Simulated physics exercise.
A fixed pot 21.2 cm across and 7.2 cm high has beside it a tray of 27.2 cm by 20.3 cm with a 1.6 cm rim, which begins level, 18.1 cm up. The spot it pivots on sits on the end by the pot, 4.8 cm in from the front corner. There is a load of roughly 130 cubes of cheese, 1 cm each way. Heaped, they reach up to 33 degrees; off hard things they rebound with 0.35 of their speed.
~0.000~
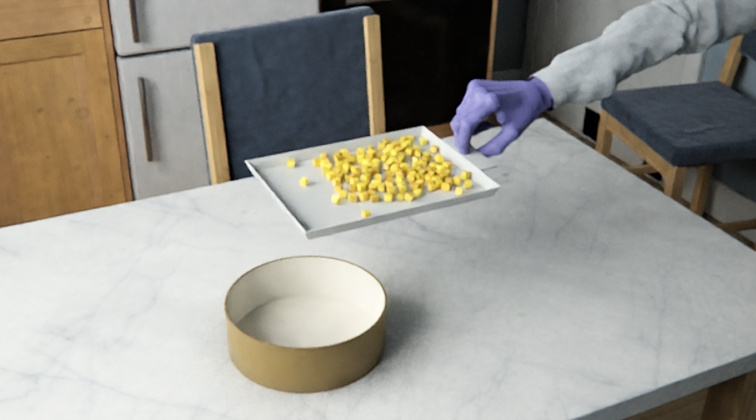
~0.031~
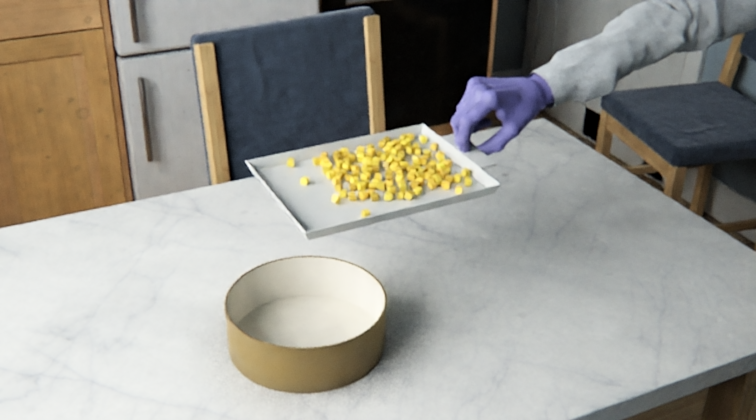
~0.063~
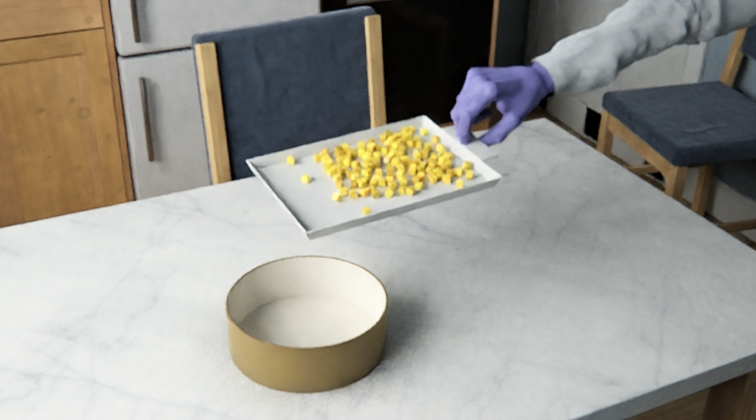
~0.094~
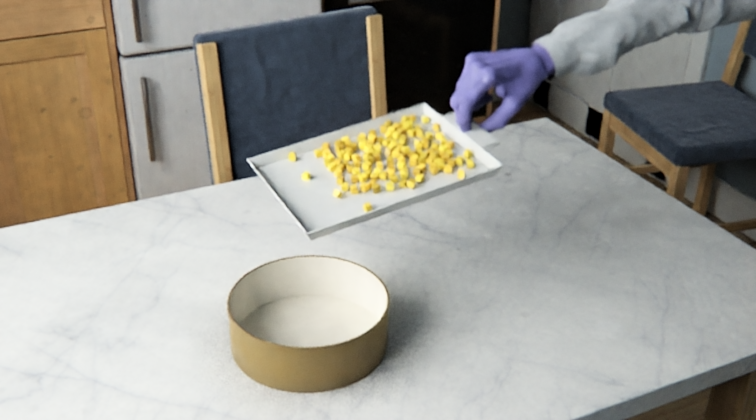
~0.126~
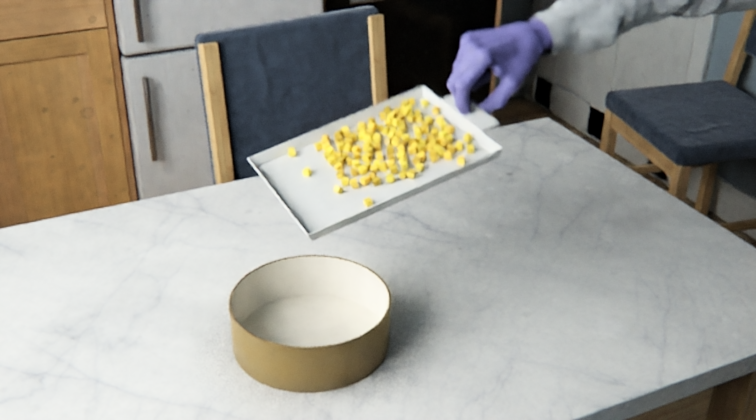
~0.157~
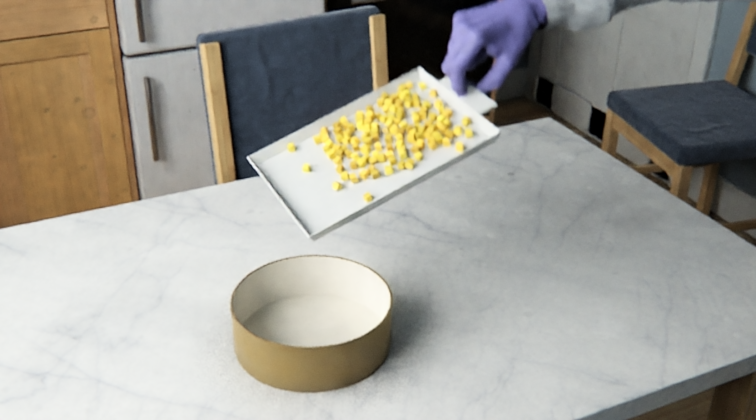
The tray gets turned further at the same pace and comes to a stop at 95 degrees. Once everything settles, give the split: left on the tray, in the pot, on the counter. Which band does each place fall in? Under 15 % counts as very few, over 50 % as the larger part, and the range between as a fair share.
Left on the tray: Very few. Pot: A fair share. Counter: The larger part.
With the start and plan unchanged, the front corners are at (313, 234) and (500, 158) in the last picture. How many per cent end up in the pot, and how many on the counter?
Per cent by place - pot 80, counter 20.
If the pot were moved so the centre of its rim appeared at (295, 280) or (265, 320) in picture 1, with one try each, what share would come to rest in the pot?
About 20 and 65 per cent.
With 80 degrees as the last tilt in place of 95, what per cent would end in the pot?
It would be near 25 per cent.
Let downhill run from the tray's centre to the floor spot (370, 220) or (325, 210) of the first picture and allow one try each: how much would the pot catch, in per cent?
Roughly 45 per cent on the first try and 45 per cent on the second.
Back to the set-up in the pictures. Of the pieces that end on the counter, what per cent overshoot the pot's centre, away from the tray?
About 100 %.
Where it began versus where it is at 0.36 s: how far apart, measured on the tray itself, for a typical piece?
Displacement on the tray: Roughly 1 cm.
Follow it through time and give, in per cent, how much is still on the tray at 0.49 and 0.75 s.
In turn: 100, 0.
After 0.36 s, tilt 59 degrees; the tray holds 100 %, the pot 0 %.
Then, at 0.49 s, tilt 84 degrees; the tray holds 100 %, the pot 0 %.
Then, at 0.75 s, tilt 95 degrees; the tray holds 0 %, the pot 25 %.
At rest (1.9 s), tray 0 %, pot 25 %, counter 75 %.
